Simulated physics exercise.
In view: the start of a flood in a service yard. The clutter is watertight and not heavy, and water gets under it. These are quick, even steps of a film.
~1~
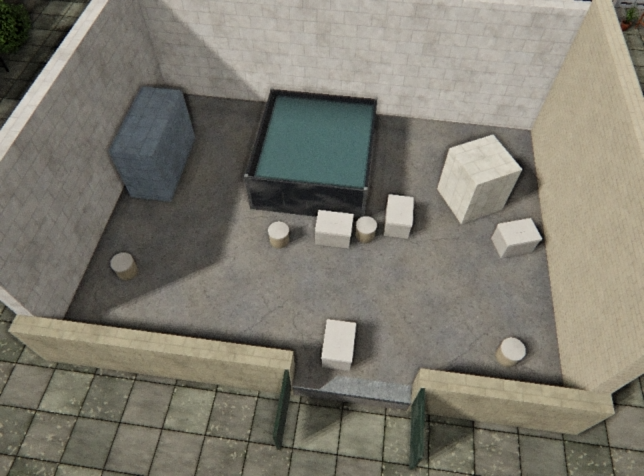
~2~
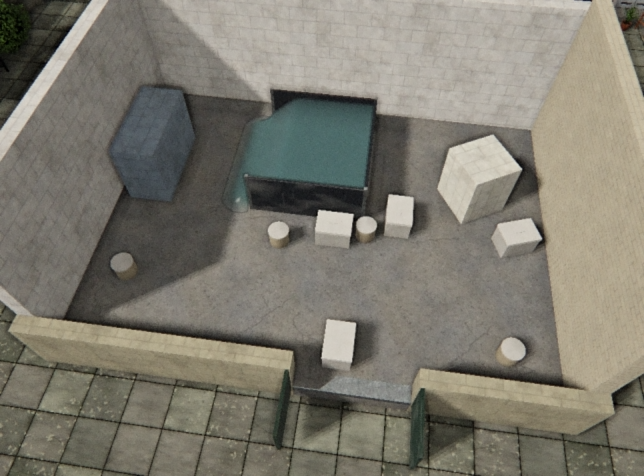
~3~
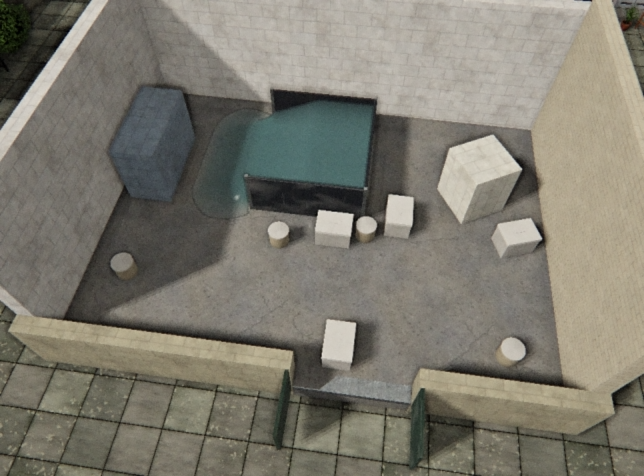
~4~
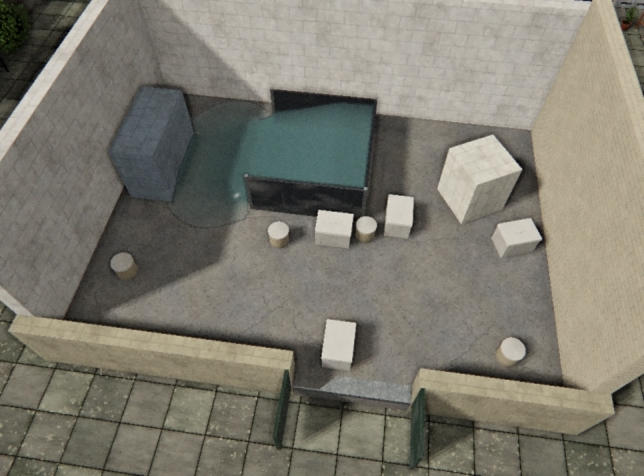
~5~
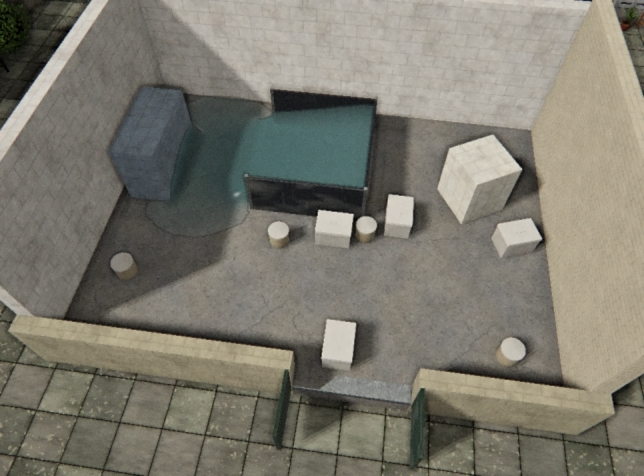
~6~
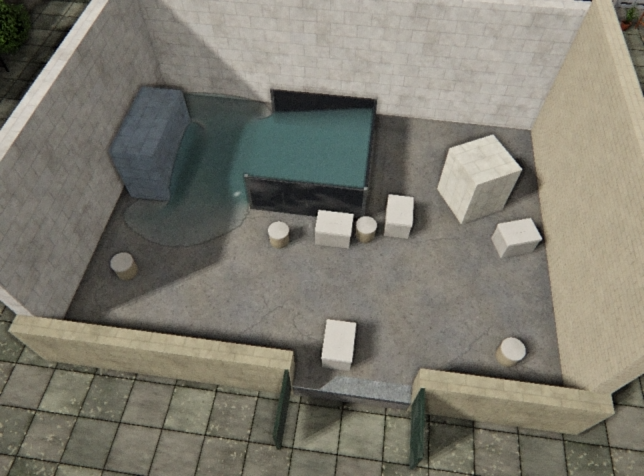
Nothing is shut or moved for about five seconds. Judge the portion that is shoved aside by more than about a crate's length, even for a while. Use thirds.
It is under a third.
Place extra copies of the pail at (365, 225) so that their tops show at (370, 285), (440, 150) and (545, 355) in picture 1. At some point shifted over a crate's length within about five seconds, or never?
One after the other: Swept aside, less than that, short of that.
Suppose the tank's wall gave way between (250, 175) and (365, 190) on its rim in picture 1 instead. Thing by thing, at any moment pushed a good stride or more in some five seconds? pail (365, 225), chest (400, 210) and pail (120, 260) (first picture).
As listed: Shifted that much, short of that, swept aside.
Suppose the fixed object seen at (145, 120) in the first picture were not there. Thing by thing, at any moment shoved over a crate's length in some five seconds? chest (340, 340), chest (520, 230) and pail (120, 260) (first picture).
In that order: Yes, short of that, that far or more.
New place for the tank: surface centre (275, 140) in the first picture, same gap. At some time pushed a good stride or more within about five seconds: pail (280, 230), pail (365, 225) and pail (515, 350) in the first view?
In turn: Never so far, less than that, under that.
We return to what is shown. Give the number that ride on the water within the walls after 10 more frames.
The number is 1.
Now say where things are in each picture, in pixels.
The first picture shows a chest at (520, 231), on the bottom; a pail at (366, 225) rests on the ground; 0 of 8 have shifted.
The second picture shows a chest at (520, 231), on the bottom; a pail at (366, 225) rests on the ground; 0 of 8 have shifted.
The third picture shows a chest at (520, 231), on the bottom; a pail at (366, 225), on the bottom; 0 of 8 have shifted.
The fourth picture shows a chest at (520, 231), on the bottom; a pail at (366, 225), on the bottom; 0 of 8 have shifted.
The fifth picture shows a chest at (520, 231) rests on the ground; a pail at (366, 225), on the bottom; 0 of 8 have shifted.
The sixth picture shows a chest at (520, 231) rests on the ground; a pail at (366, 225), on the bottom; 0 of 8 have shifted.
A moment on, 0 of 8 are well off their spots; 0 afloat.
Next, 1 of 8 are well off their spots; 1 afloat.
Later, 1 of 8 are well off their spots; 1 afloat.
In the end, 2 of 8 are well off their spots, and 2 have been at some point; 1 afloat.
